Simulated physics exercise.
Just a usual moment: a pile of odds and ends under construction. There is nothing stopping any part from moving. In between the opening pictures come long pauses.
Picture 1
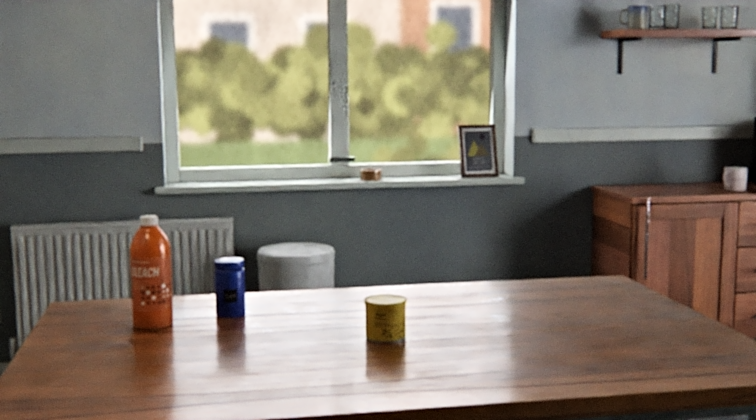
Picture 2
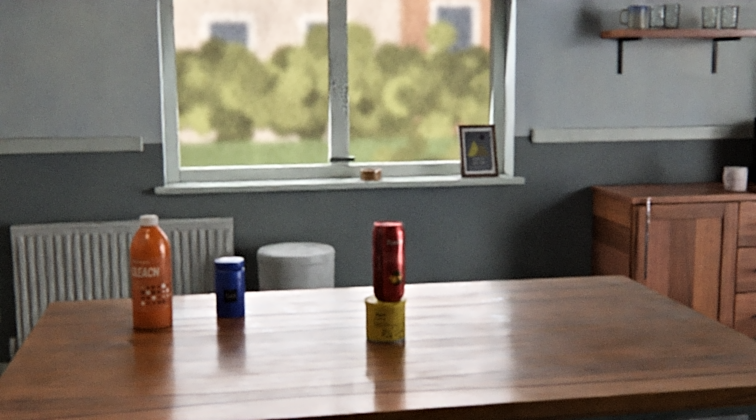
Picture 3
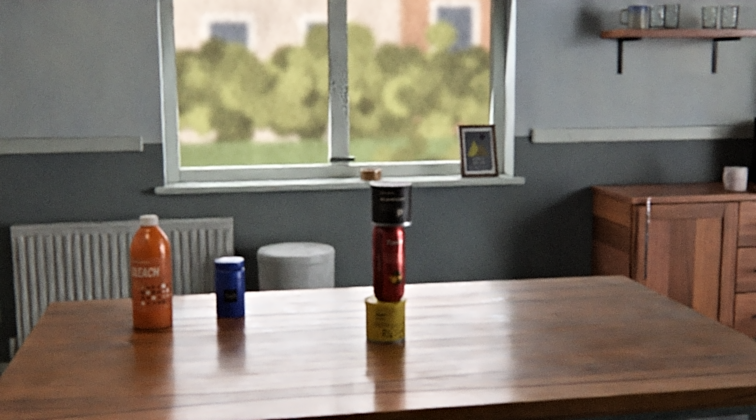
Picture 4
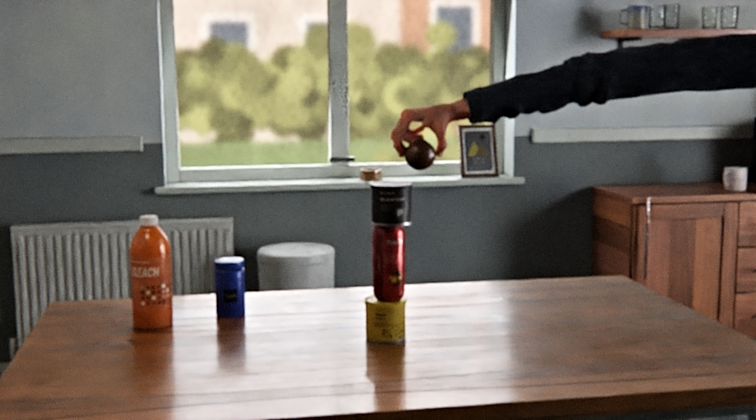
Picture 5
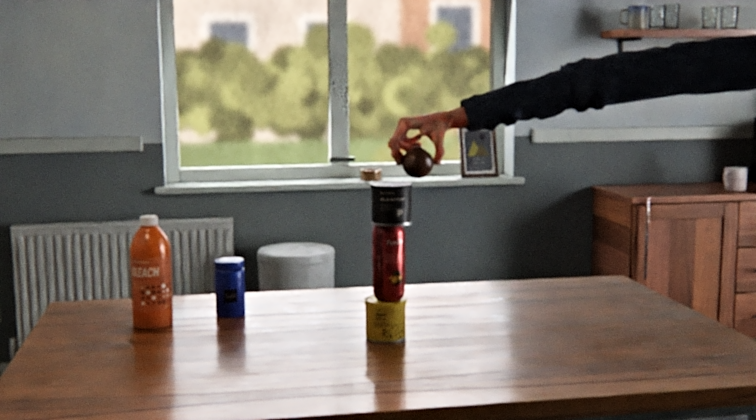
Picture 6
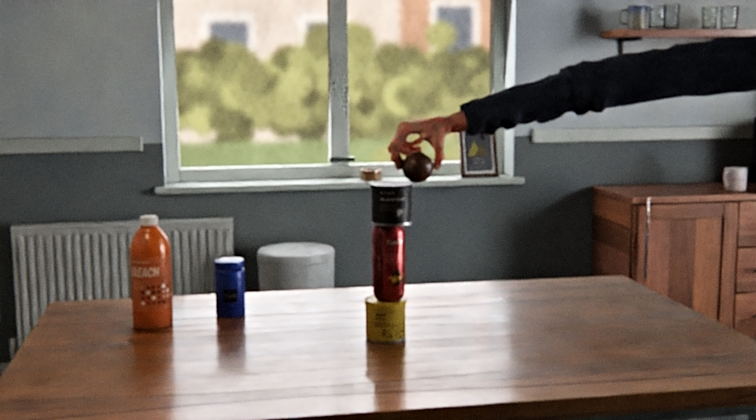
On a wooden table by a window, a red can and then a black tin appeared stacked on a yellow tin, and a hand held a round brown onion above the pile, lowering it slightly.
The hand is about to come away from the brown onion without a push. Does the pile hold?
The pile does not stay together.
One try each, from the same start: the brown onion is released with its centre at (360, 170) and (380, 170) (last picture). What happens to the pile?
Try one: It topples; try two: It stands firm.
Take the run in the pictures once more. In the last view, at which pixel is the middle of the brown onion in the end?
Around (456, 321).
Then, 0.30 s past the last view, brown onion now fallen.
Then, 0.40 s past the last view, things are still on the move.
Then, 0.50 s past the last view, as before.
Finally, fallen, brown onion; the other 5 still in place. Final places as the last picture's camera would see them, brown onion near (456, 321). The pile comes apart.
